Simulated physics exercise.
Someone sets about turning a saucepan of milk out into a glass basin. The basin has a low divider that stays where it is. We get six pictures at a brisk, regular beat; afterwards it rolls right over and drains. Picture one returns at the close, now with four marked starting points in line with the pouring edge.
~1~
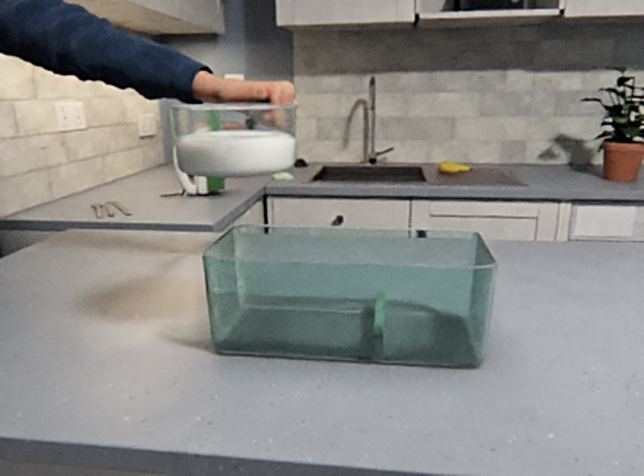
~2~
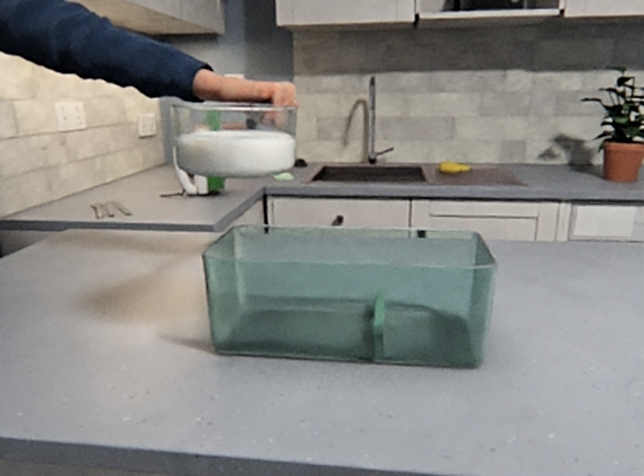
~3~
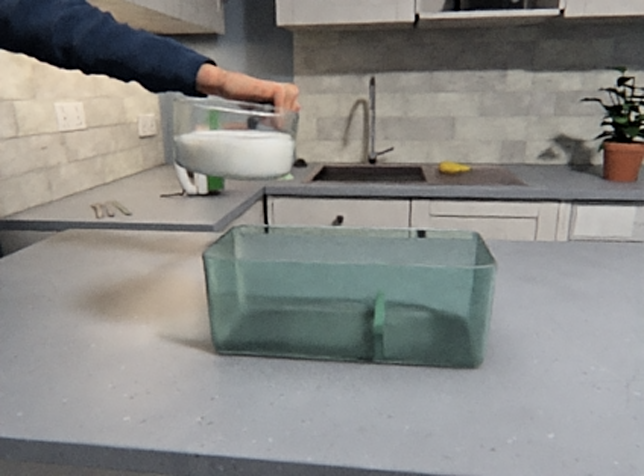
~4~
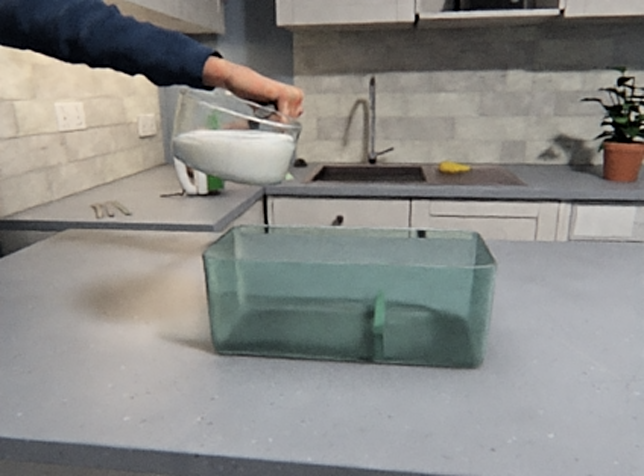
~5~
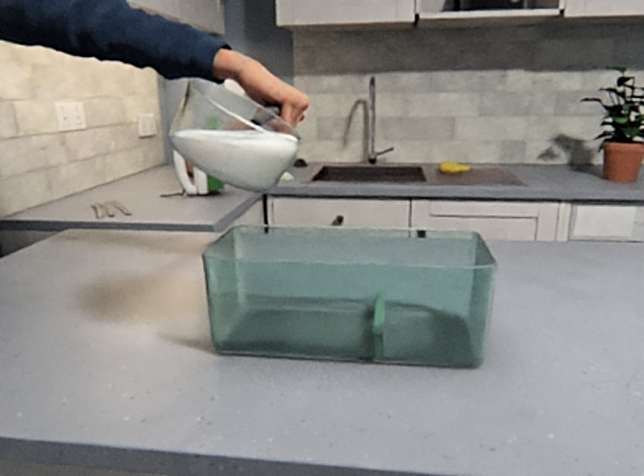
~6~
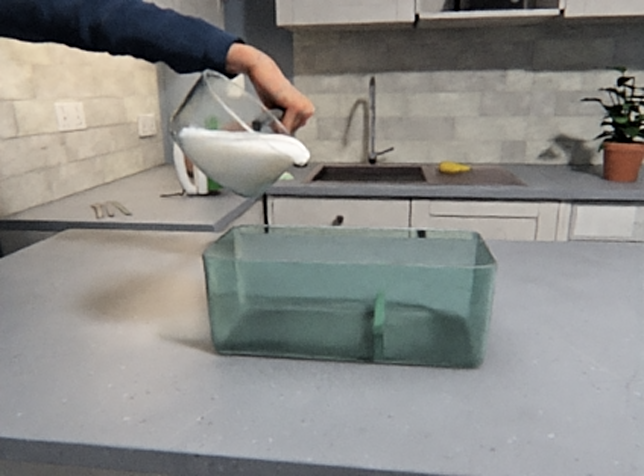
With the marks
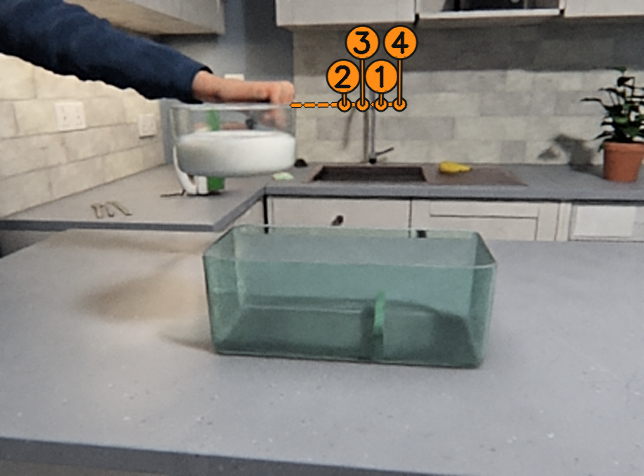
We see a hand holding a clear container of milk above and to the left of a glass basin on a grey counter, gradually tilting it rightward until the white milk reaches over its lip.
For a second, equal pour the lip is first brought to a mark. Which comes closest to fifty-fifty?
Take 2.
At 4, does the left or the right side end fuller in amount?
The right one.
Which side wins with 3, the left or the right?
The right one.
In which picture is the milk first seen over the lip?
Picture 6.
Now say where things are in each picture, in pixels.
Upright, lip at (292, 105); basin from (214, 348) to (485, 364); top of the wall at (380, 309); nothing has left yet, in the first frame.
Tipped about 2°, lip at (293, 107); nothing has left yet, in the second frame.
Tipped about 8°, lip at (296, 114); nothing has left yet, in the third frame.
Tipped about 18°, lip at (299, 125); nothing has left yet, in the fourth frame.
Tipped about 30°, lip at (300, 139); nothing has left yet, in the fifth frame.
Tipped about 44°, lip at (298, 155); milk is over the lip, down to (302, 162), in the sixth frame.
In orange, 1 at (381, 104); 2 at (344, 104); 3 at (362, 104); 4 at (399, 104).
If 1 is chosen, about 10 % ends left of the wall and 89 % right of it.
If 2 is chosen, about 48 % ends left of the wall and 51 % right of it.
If 3 is chosen, about 26 % ends left of the wall and 74 % right of it.
If 4 is chosen, about 11 % ends left of the wall and 88 % right of it.
